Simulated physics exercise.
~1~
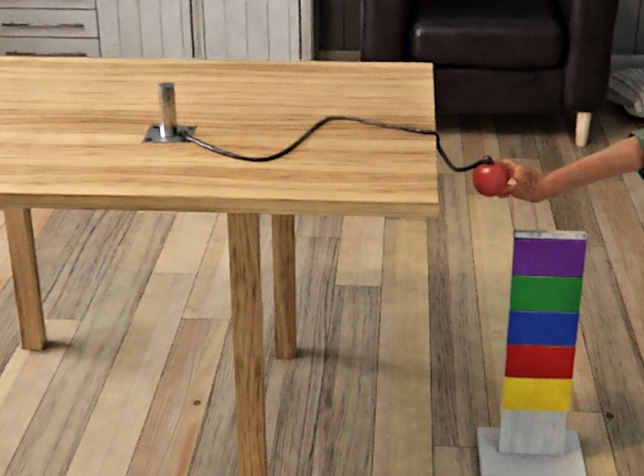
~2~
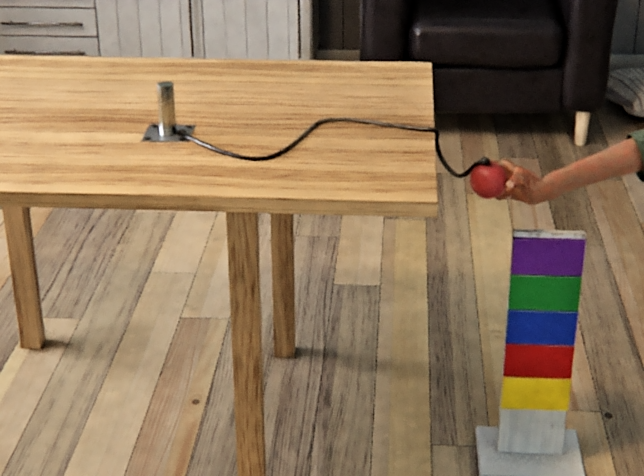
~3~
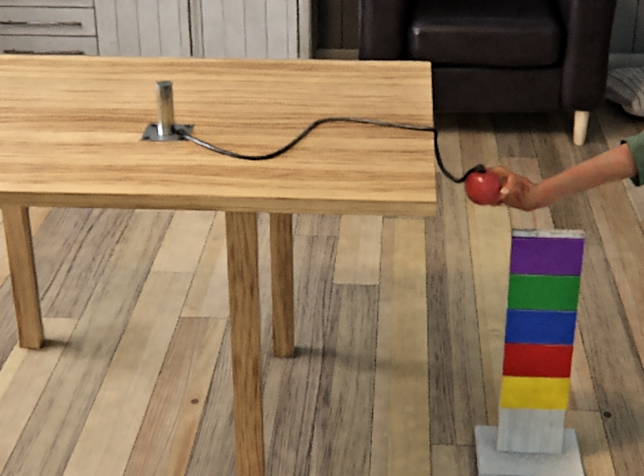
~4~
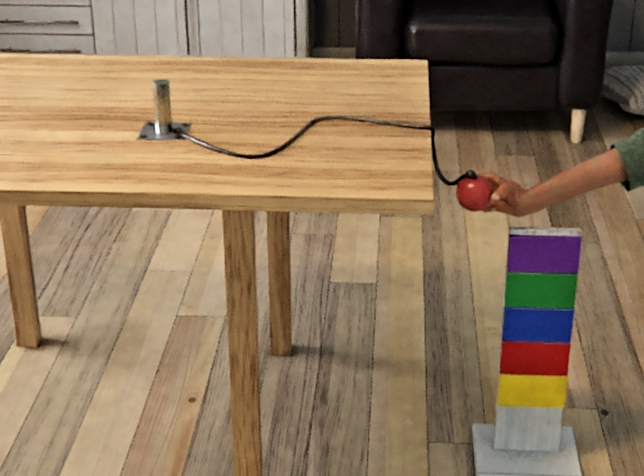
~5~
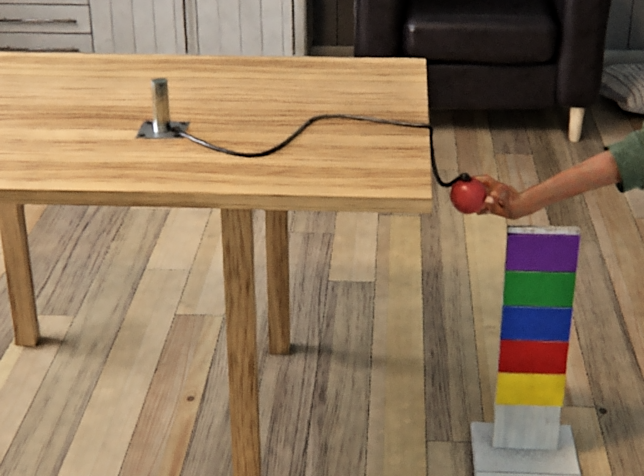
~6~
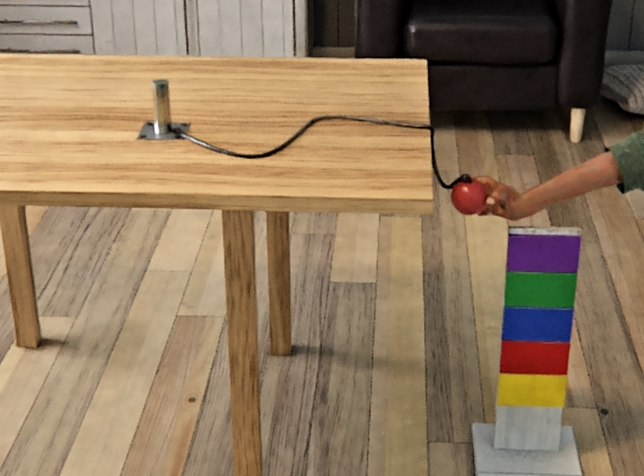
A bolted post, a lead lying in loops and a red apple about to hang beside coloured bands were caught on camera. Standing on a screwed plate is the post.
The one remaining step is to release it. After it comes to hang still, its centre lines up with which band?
It lines up with blue.
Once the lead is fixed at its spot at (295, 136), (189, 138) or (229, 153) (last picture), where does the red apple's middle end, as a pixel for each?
Roughly (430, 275), (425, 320) and (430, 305), in that order.
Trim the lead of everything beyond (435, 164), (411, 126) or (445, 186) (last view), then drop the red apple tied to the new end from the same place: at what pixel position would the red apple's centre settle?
I'd put it around (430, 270) for the first cut, (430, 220) for the second and (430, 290) for the third.
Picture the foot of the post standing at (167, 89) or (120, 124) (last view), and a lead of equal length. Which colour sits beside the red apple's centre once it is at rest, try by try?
In that order: Green; green.
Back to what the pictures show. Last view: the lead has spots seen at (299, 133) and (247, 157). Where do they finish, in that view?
Final positions are (363, 137) and (278, 134), in that order.
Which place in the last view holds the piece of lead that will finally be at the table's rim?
Pixel (345, 118) or thereabouts.
Soon after, apple near (406, 327); level with blue.
Then, apple near (435, 323); level with blue.
At rest, apple near (426, 327); level with blue. At blue.
